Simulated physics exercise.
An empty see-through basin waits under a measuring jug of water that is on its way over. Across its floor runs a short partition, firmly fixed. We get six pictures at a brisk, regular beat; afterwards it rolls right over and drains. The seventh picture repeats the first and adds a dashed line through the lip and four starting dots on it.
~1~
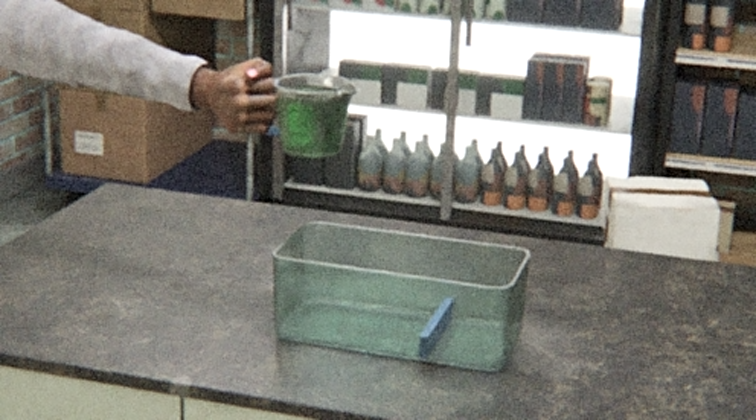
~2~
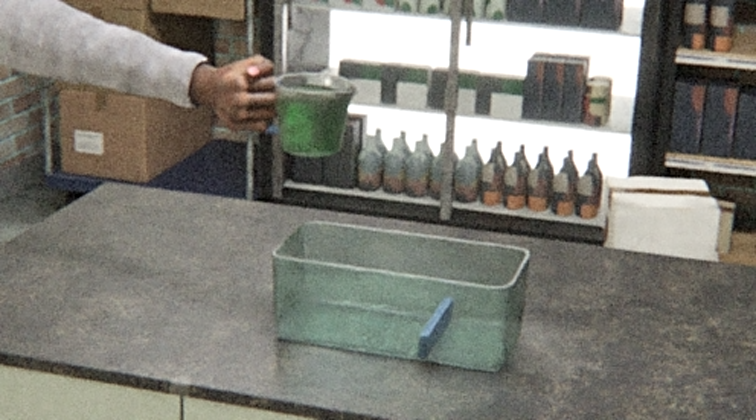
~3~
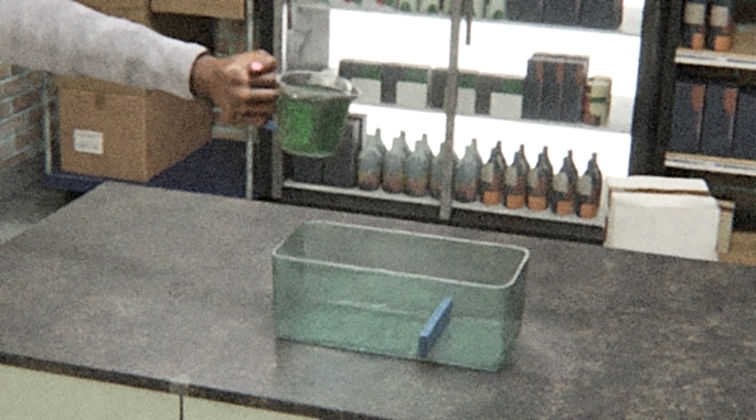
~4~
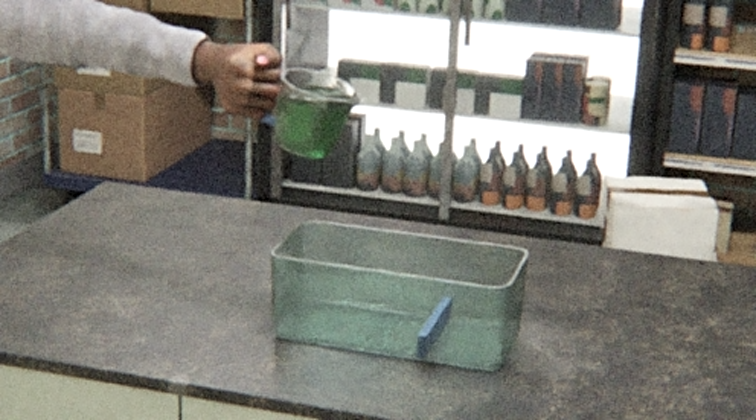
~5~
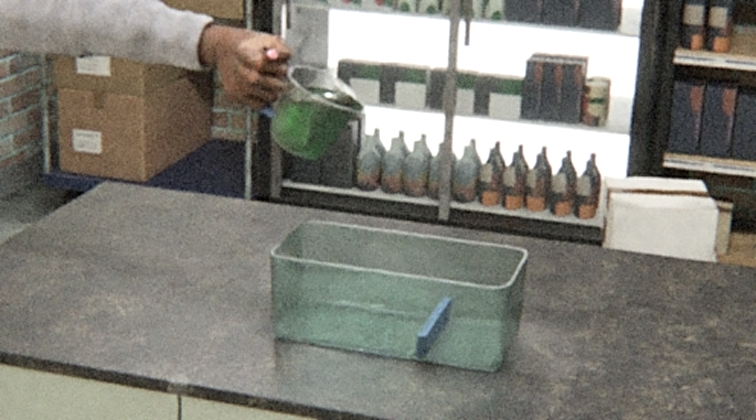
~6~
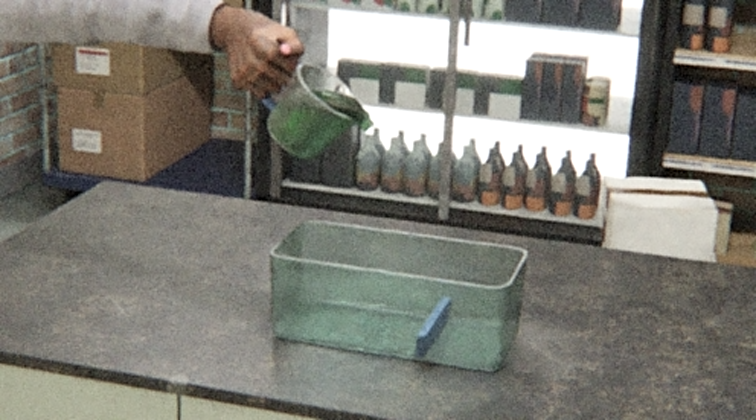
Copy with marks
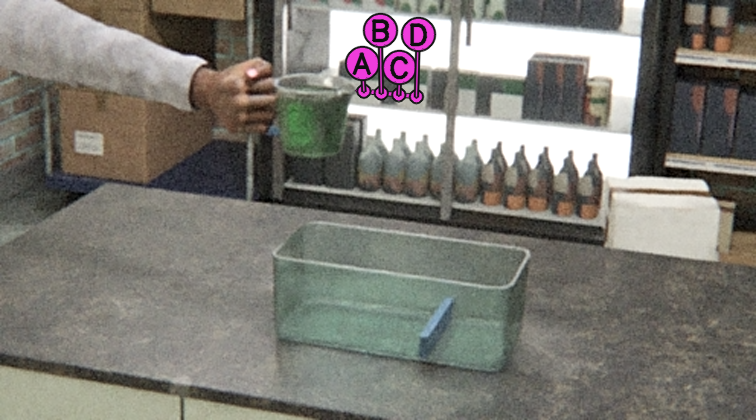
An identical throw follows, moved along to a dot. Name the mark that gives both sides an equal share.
Use place C.
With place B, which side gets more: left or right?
More ends on the left.
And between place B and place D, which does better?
That would be D.
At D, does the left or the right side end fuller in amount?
The right side.
On the marked copy, A at (363, 91); B at (381, 93); C at (398, 94); D at (416, 96).
Choosing A, about 88 % ends left of the wall and 10 % right of it; 3 % is lost outside.
Choosing B, about 79 % ends left of the wall and 17 % right of it; 4 % is lost outside.
Choosing C, about 53 % ends left of the wall and 45 % right of it.
Choosing D, about 27 % ends left of the wall and 70 % right of it.
